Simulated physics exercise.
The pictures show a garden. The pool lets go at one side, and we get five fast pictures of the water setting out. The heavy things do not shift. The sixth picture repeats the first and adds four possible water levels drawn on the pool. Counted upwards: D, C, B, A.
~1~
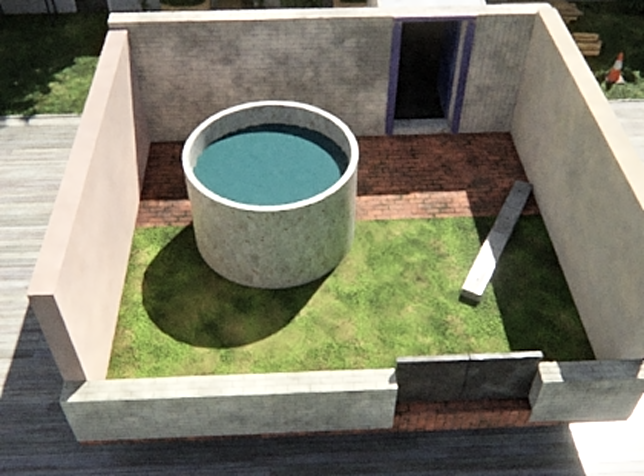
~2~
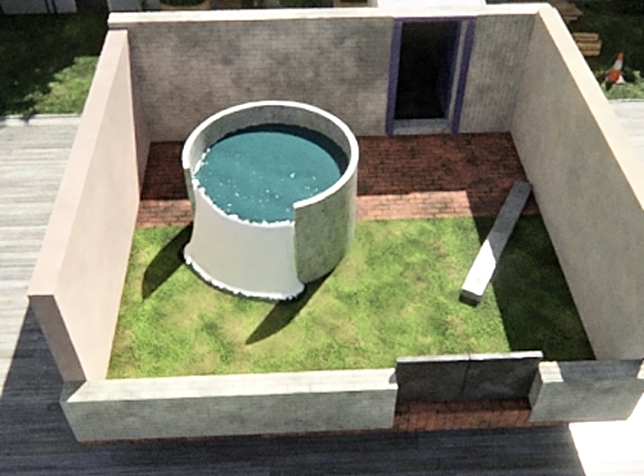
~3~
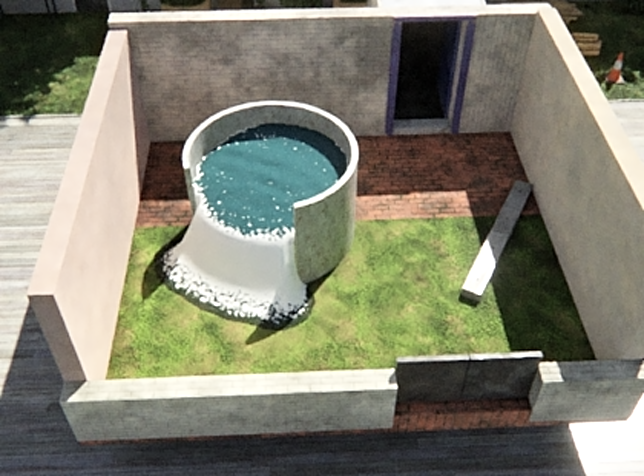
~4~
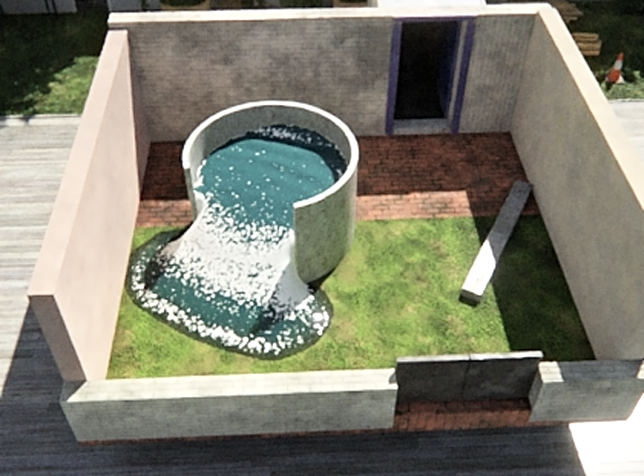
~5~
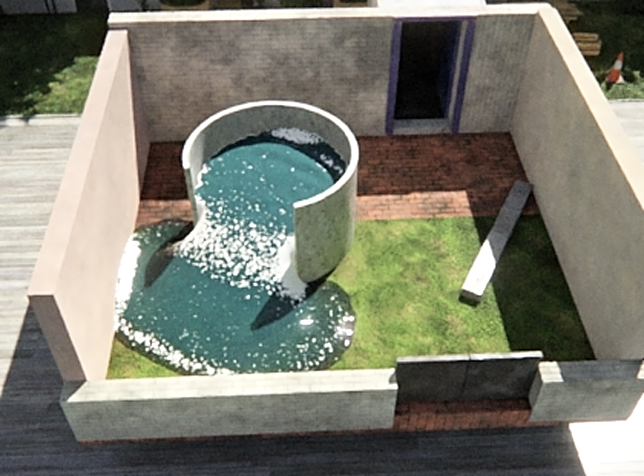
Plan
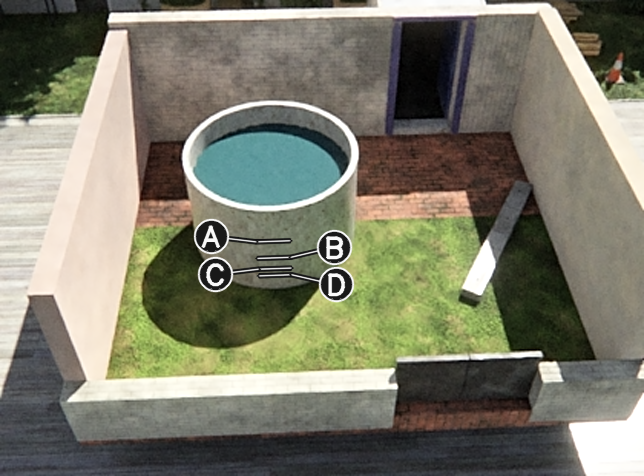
Walled garden with a round concrete pool, its front side opening and teal water pouring out, spreading in foam across the grass.
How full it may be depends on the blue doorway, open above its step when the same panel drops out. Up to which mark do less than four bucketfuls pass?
Take A.
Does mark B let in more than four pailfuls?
No, that is safe.
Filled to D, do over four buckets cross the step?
No, that is safe.
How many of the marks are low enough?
All of the four.
In white, A at (273, 241); B at (274, 257); C at (274, 268); D at (275, 275); from the bottom up D, C, B, A.
For mark A, a bucket or two gets in.
For mark B, nothing gets over.
For mark C, nothing gets over.
For mark D, nothing gets over.
